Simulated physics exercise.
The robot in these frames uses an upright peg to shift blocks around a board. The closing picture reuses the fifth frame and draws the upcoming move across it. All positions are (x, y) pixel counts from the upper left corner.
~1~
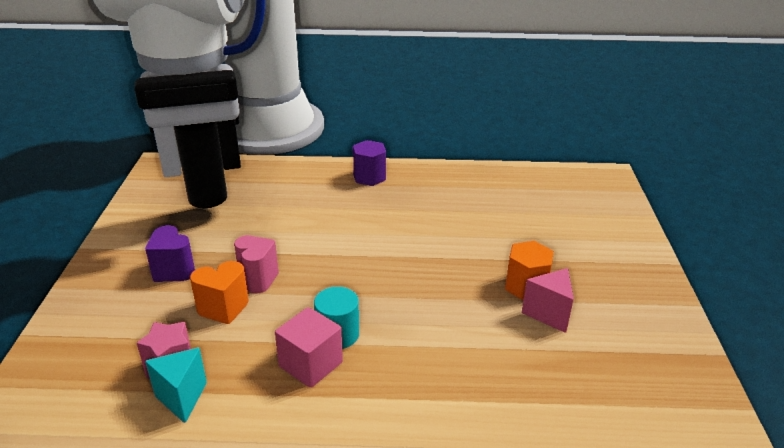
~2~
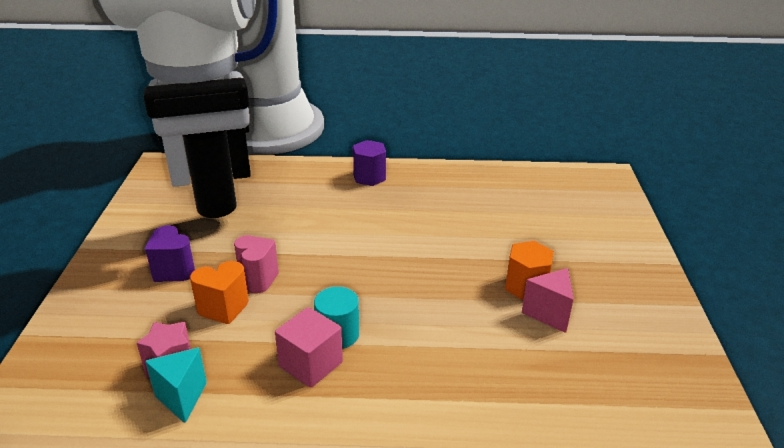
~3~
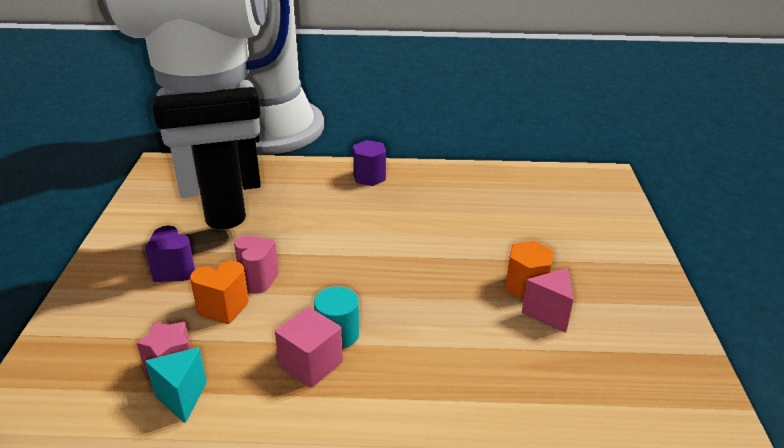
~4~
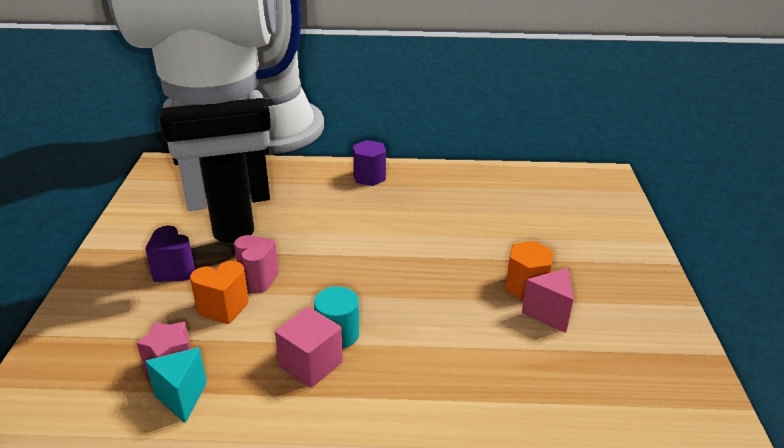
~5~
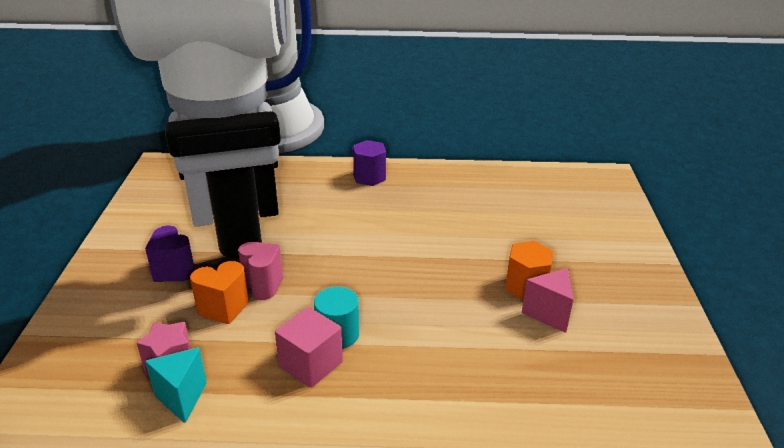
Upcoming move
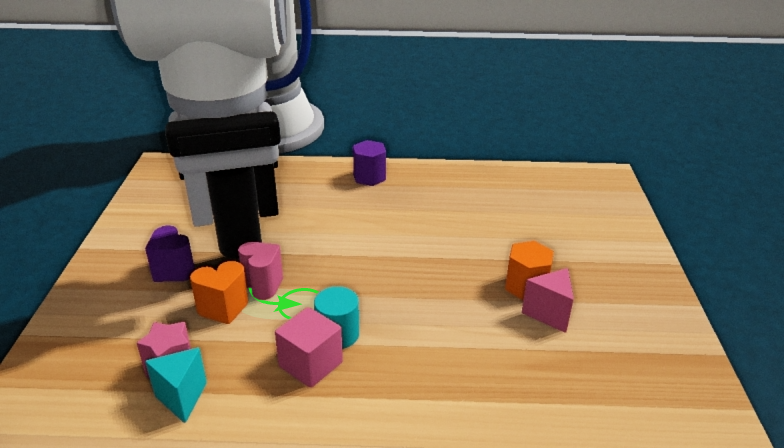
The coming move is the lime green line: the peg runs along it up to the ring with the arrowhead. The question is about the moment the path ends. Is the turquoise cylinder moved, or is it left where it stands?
At the end of the path, it will have moved.
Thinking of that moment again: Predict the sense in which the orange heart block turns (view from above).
Viewed from above: Clockwise.
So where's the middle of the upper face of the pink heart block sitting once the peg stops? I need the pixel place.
The spot you're after is about (337, 280) in the image.
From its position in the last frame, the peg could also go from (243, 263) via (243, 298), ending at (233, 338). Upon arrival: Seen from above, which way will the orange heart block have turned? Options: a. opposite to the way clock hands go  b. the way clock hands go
Letter b.
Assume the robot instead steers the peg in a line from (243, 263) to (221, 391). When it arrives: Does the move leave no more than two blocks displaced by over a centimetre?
No.
The drawn path runs from (243, 263) via (249, 284) and (266, 302), ending at (302, 304).
What follows on the original path. One third of the way, peg (247, 268); orange heart block (216, 278); pink heart block (276, 268), turned 35° anticlockwise.
Two thirds of the way, peg (264, 286); orange heart block (214, 286), turned 45° clockwise; pink heart block (299, 279), turned 70° anticlockwise.
At the end, peg (301, 287); purple heart block not moved; orange heart block (214, 286), turned 45° clockwise; pink heart block (337, 280), turned 75° anticlockwise; turquoise cylinder (347, 304).
